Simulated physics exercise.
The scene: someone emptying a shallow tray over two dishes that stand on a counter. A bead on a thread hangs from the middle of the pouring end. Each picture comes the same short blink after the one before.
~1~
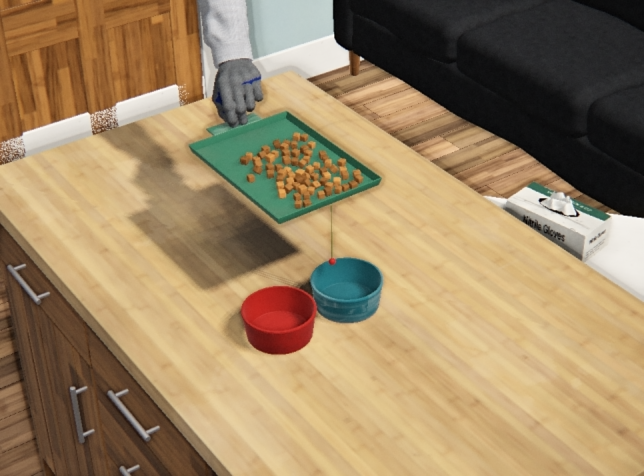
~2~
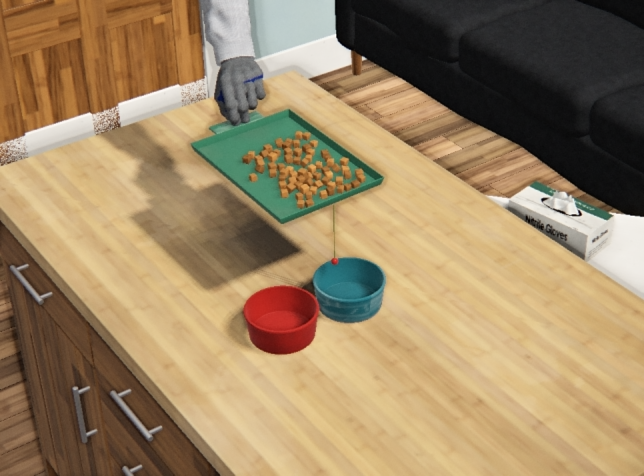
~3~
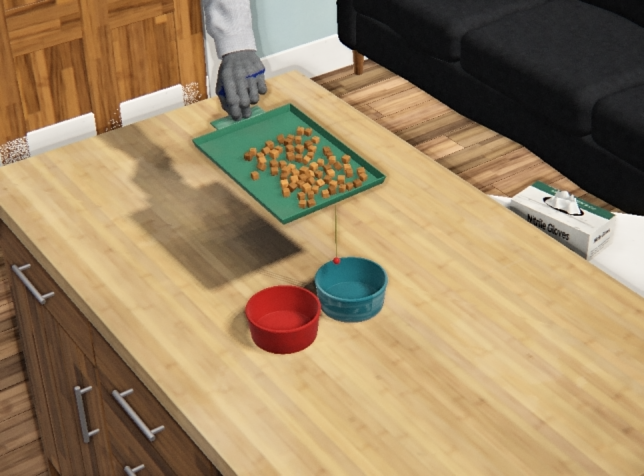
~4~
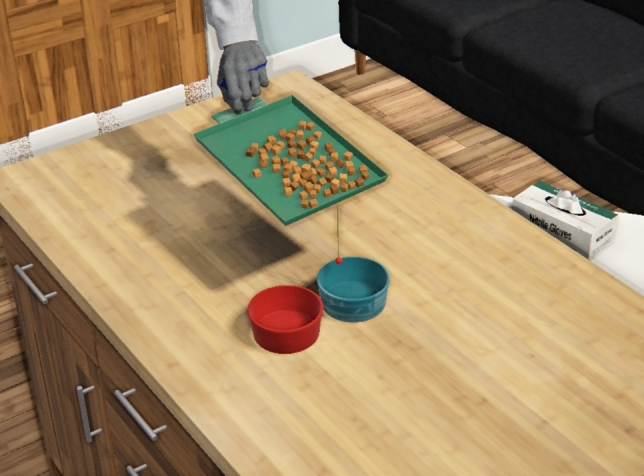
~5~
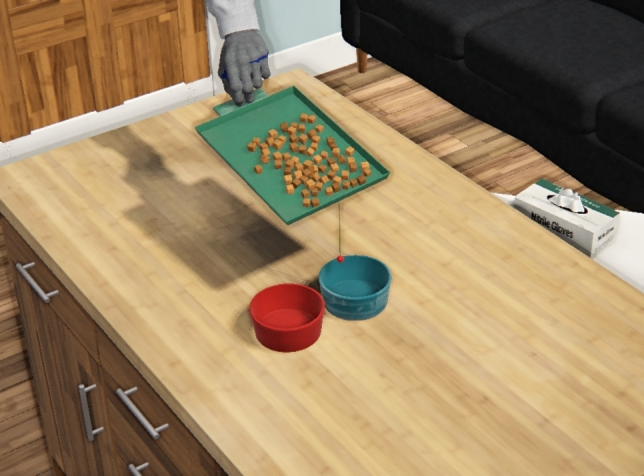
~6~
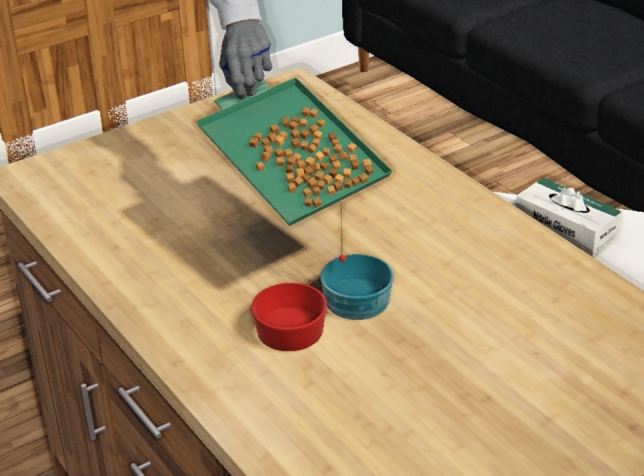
At the start, a gray-gloved hand holds a green tray of small brown cubes level above a wooden counter, with a red dish and a blue dish below. The hand then gradually tilts the tray a little, its left front corner lowest, while the cubes stay on it.
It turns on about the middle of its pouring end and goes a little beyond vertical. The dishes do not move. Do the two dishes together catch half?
They take over half between them.
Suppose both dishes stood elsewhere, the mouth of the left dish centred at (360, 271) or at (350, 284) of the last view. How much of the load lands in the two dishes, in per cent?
First some 10, then 30 per cent.
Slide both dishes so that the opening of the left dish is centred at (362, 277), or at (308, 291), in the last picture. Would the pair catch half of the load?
One: The smaller part. Two: The larger part.
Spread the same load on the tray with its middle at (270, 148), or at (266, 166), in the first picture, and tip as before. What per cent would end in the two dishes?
About 70 and 70 per cent.
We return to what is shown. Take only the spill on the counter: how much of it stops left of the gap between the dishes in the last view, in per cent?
About 80 per cent.
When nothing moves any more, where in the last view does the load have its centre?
Near (300, 313).
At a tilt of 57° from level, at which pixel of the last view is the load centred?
Roughly at (314, 185).
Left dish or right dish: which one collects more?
More ends in left.
Shortly afterwards, tray tipped steeply; the whole lot on the tray.
Next, tray tipped right over; the bulk on the tray; a little in the left dish; a little in the air.
Some moments later, tray tipped past a quarter turn; near half in the left dish; near a quarter in the right dish; near a third outside both.
In the end, tray tipped past a quarter turn; near half in the left dish; near a quarter in the right dish; near a third outside both.
